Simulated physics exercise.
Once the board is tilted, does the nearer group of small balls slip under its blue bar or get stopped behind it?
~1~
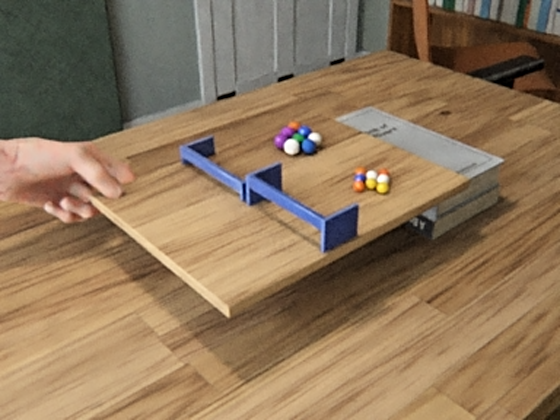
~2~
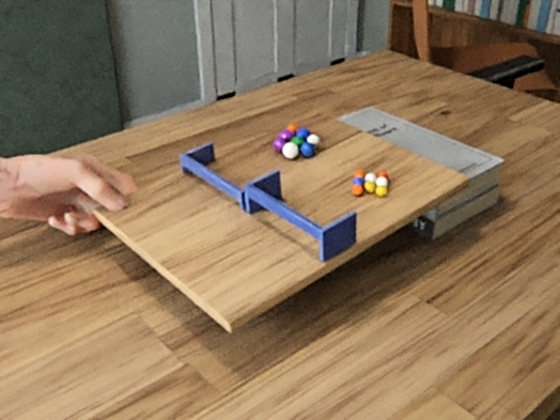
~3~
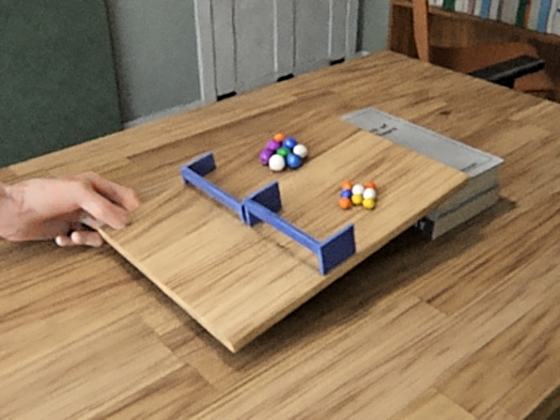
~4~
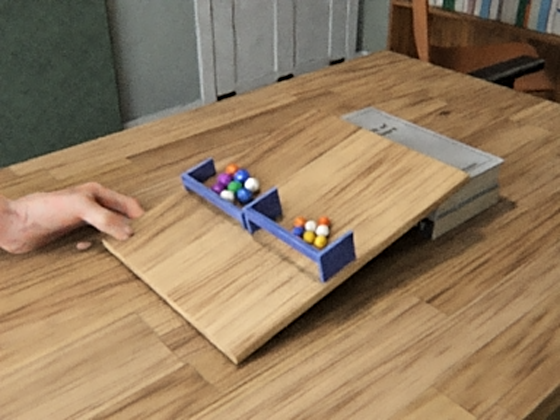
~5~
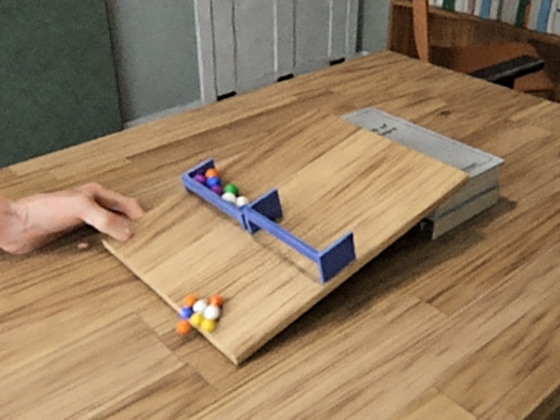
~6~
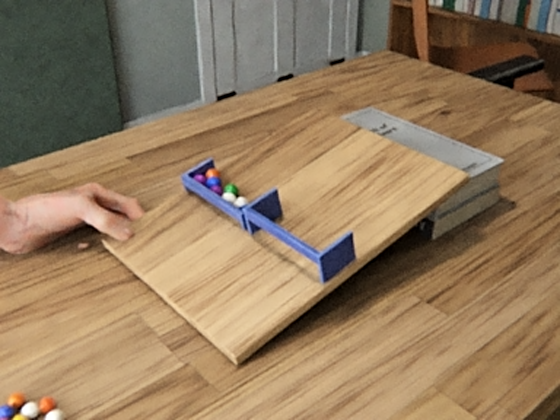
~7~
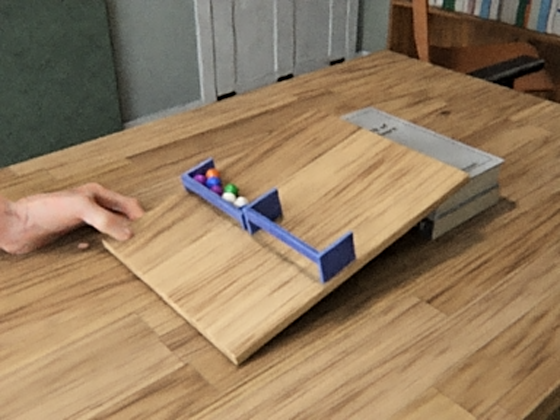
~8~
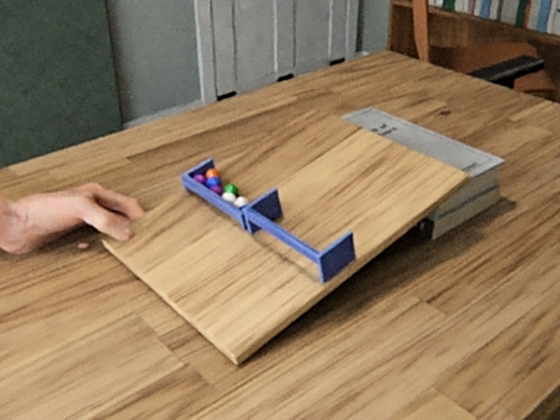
The nearer group slips under its blue bar and rolls down off the board, while the farther group is stopped behind its own bar.
